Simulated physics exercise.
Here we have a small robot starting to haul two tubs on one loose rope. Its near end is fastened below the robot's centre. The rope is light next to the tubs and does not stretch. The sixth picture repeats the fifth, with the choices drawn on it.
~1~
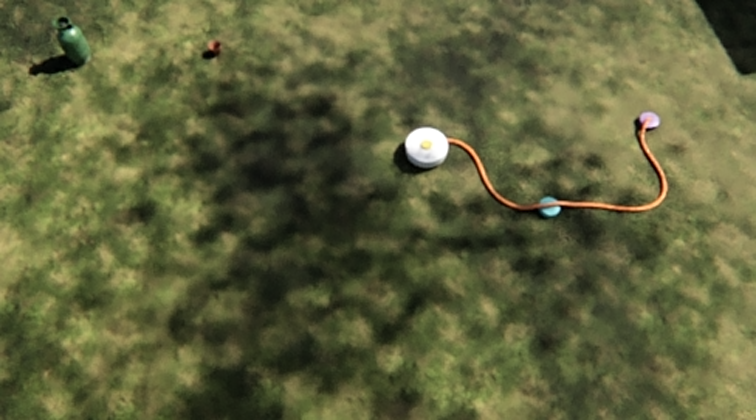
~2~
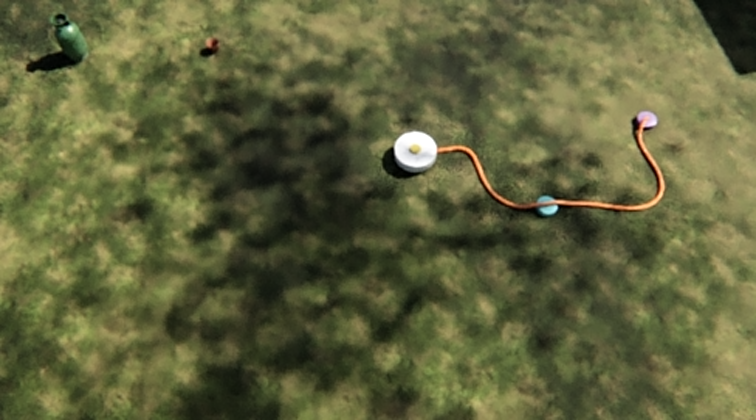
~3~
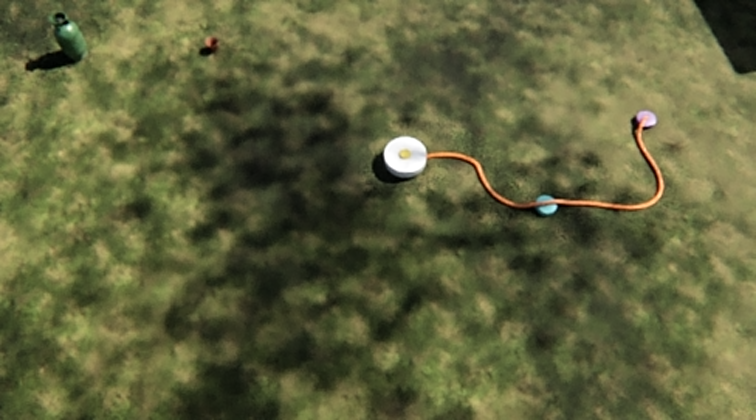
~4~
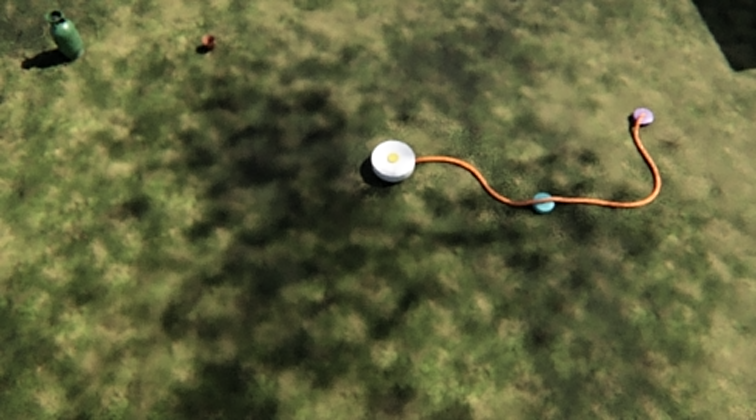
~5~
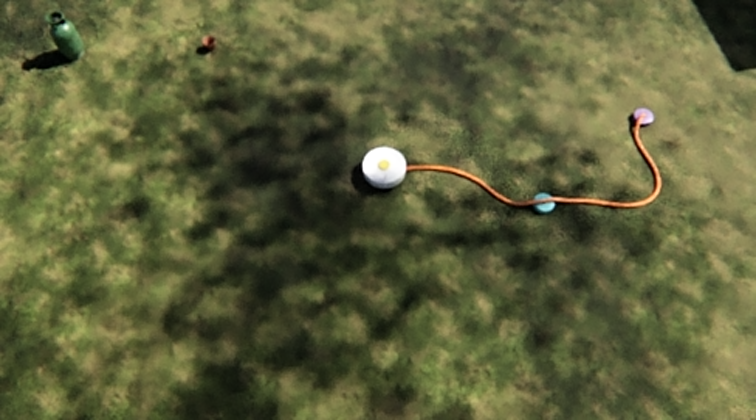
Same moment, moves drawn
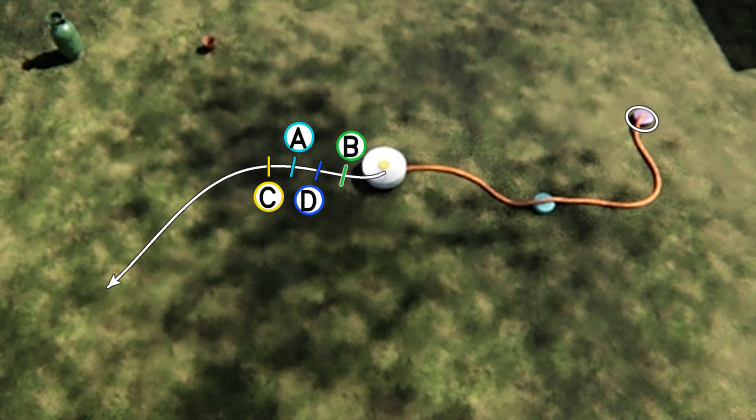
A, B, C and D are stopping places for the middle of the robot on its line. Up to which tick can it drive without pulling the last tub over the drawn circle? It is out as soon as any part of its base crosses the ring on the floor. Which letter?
As far as tick A.
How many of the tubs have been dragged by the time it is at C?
By then, two.
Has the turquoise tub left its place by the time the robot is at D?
By then, yes.
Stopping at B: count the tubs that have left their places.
By then, one.
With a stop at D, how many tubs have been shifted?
By then, one.
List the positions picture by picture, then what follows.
Purple tub (649, 121); turquoise tub (549, 207); robot (426, 149), in the first frame.
Robot (415, 153); purple tub (646, 120), in the second frame.
Robot (405, 158); purple tub (646, 119), in the third frame.
Robot (393, 162); purple tub (643, 117), in the fourth frame.
Robot (384, 169); purple tub (643, 117); turquoise tub (544, 203), in the fifth frame.
On the marked copy, A at (293, 167); B at (344, 175); C at (269, 166); D at (318, 171); the ring at (642, 119); the route from (384, 173) via (228, 177) to (108, 287).
Taking A. A third of the way, robot (352, 173); purple tub (643, 117); turquoise tub (522, 199).
Two thirds of the way, robot (320, 167); purple tub (643, 117); turquoise tub (488, 192).
When it is over, robot (292, 163); purple tub (643, 117); turquoise tub (461, 185); the ringed tub at the far end is still in its ring.
As for the rest, B is safe but short; C drags the last tub to (631, 122); D is safe but short.
